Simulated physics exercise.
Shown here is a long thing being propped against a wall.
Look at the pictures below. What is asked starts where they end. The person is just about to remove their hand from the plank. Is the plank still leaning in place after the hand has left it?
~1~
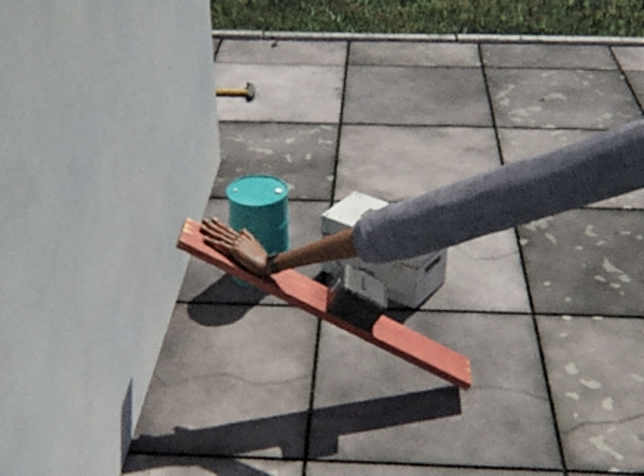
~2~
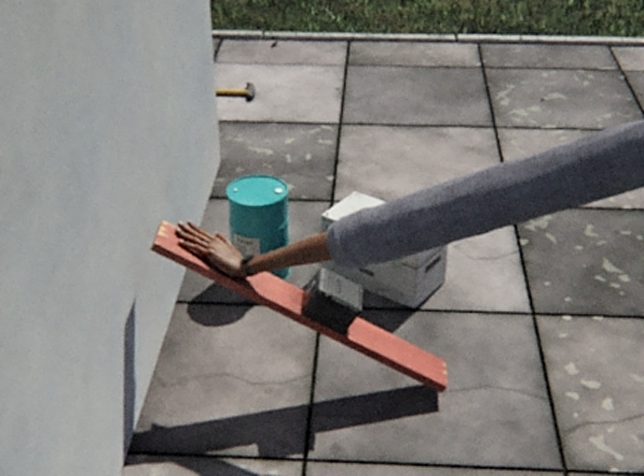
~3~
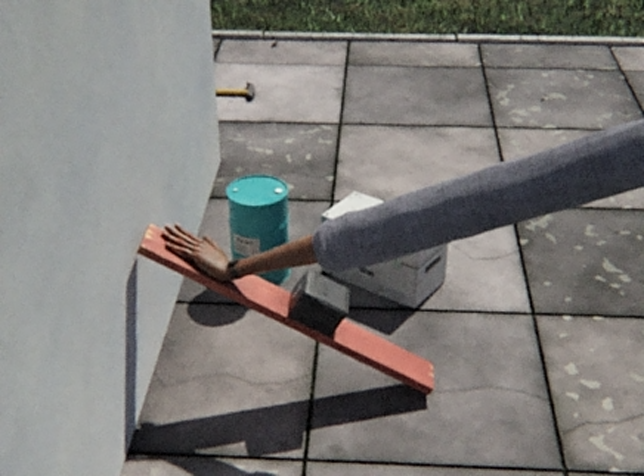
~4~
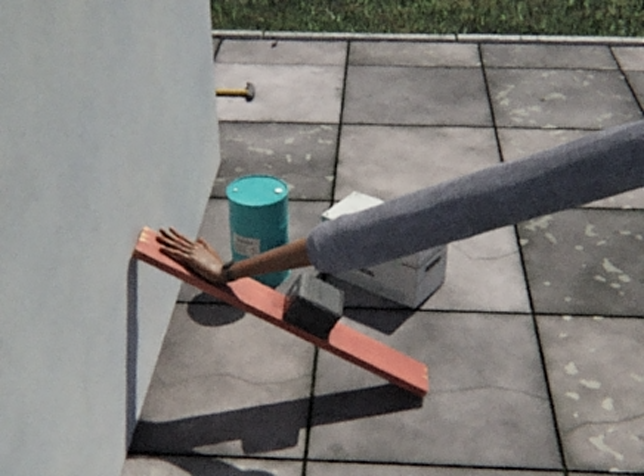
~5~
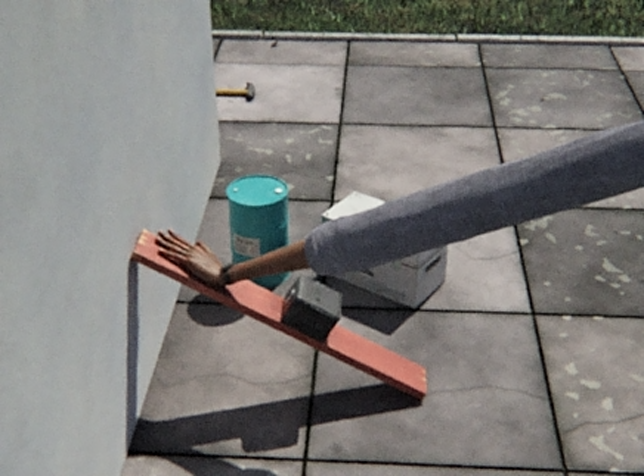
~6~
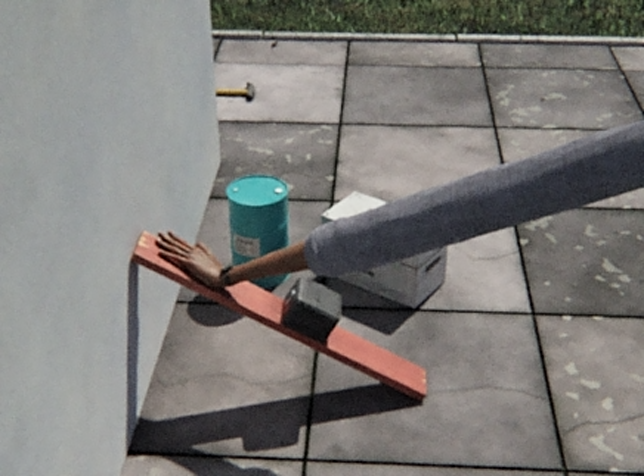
So it skids down the wall.
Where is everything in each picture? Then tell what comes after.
The first picture shows on its way; red plank (330, 306); turquoise canister (259, 232).
The second picture shows on its way; red plank (306, 309); turquoise canister (259, 232).
The third picture shows on its way; red plank (292, 311); turquoise canister (259, 232).
The fourth picture shows on its way; red plank (287, 314); turquoise canister (259, 232).
The fifth picture shows propped up under the hand; red plank (286, 317); turquoise canister (259, 232).
The sixth picture shows propped up under the hand; red plank (286, 318); turquoise canister (259, 232).
Then, 0.30 s after the last picture, red plank 7° lower than it was left near (295, 331).
Then, 0.40 s after the last picture, red plank 19° lower than it was left near (304, 356).
Then, 0.50 s after the last picture, red plank 30° lower than it was left near (311, 378).
At rest, moved from the start, red plank; the other 2 in place. Seen from the same camera at the end, red plank near (311, 381). The plank slides down.
